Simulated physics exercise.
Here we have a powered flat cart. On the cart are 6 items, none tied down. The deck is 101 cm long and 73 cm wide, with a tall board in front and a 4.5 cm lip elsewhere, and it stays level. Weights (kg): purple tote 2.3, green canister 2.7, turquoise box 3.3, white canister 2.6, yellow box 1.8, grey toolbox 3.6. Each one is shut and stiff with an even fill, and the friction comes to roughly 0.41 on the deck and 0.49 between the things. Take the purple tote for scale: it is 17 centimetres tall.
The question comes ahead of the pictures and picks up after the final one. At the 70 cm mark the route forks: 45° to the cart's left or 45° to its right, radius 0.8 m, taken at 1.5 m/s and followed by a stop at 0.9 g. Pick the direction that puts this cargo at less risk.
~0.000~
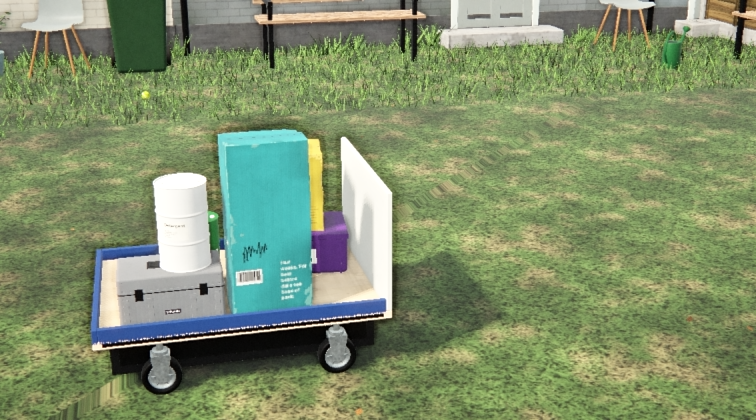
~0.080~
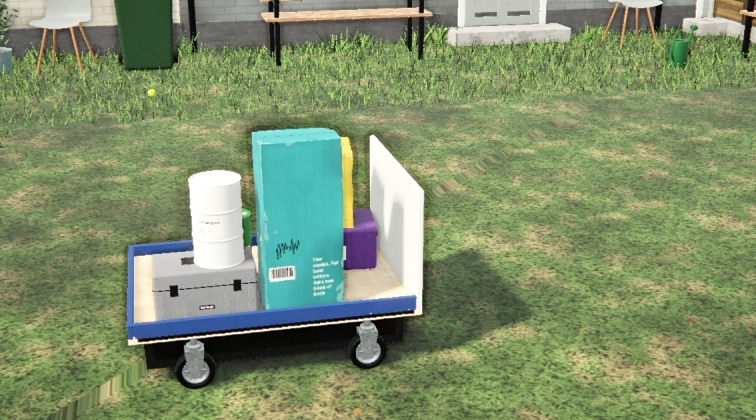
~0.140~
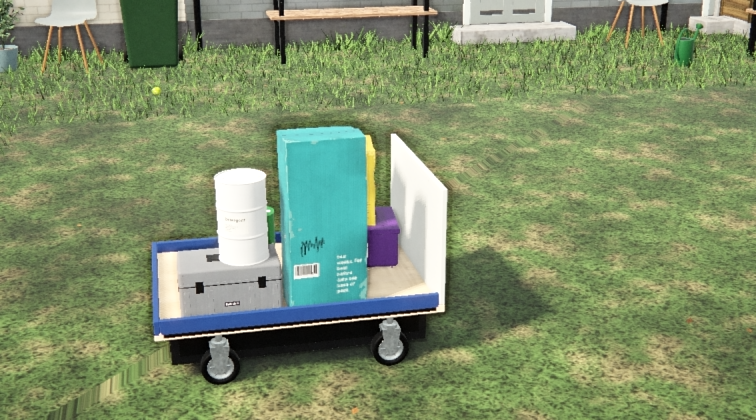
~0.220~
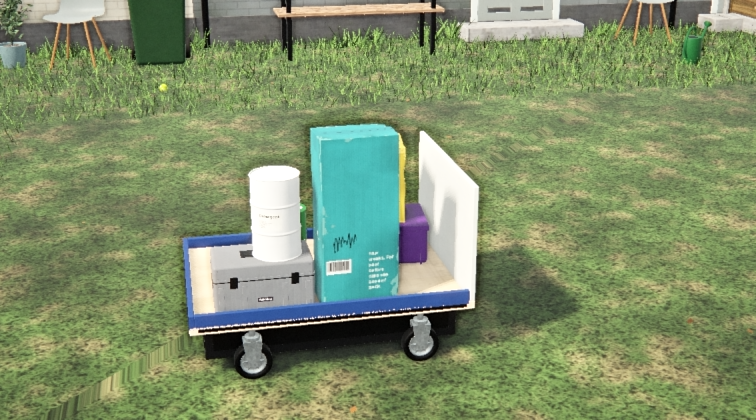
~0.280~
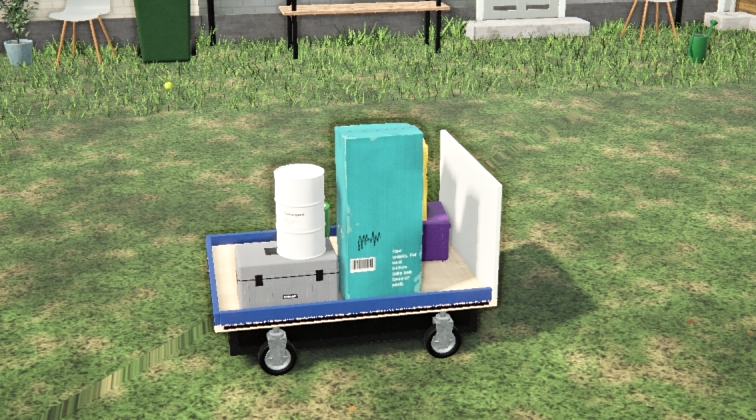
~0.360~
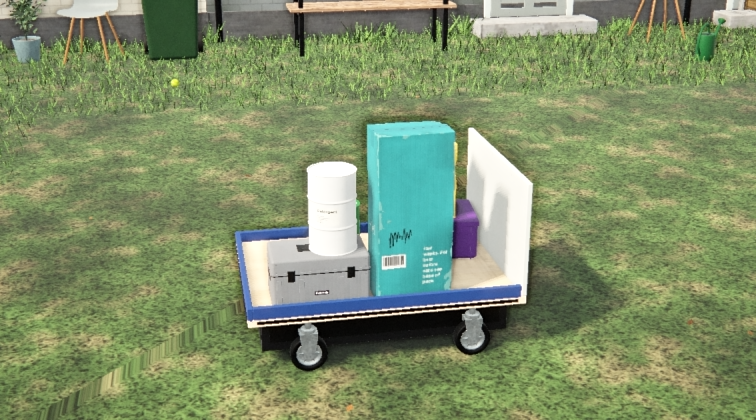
The left one.
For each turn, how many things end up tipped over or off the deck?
Going left: 1; going right: 2.
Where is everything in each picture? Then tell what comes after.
In the first frame, 0 cm covered.
In the second frame, 12 cm covered; grey toolbox (205, 286).
In the third frame, 21 cm covered; turquoise box (323, 220); white canister (242, 217).
In the fourth frame, 33 cm covered; grey toolbox (262, 278).
In the fifth frame, 42 cm covered; turquoise box (379, 215); white canister (300, 211).
In the sixth frame, 54 cm covered.
Turning left. At 0.86 s, 129 cm covered, turned 32°; turquoise box now off the deck; purple tote moved 12 cm near (543, 196); yellow box moved 16 cm.
After 1.16 s, 172 cm covered, turned 45°; purple tote moved 12 cm near (561, 168); yellow box moved 17 cm.
In the end (1.8 s), off the deck, turquoise box; not toppled but over 10 cm from the start, purple tote, green canister, white canister, yellow box and grey toolbox. In the last view, purple tote near (565, 166), green canister near (554, 172).
Turning right instead, turquoise box and yellow box tipped over or off the deck, 2 of 6 in all.
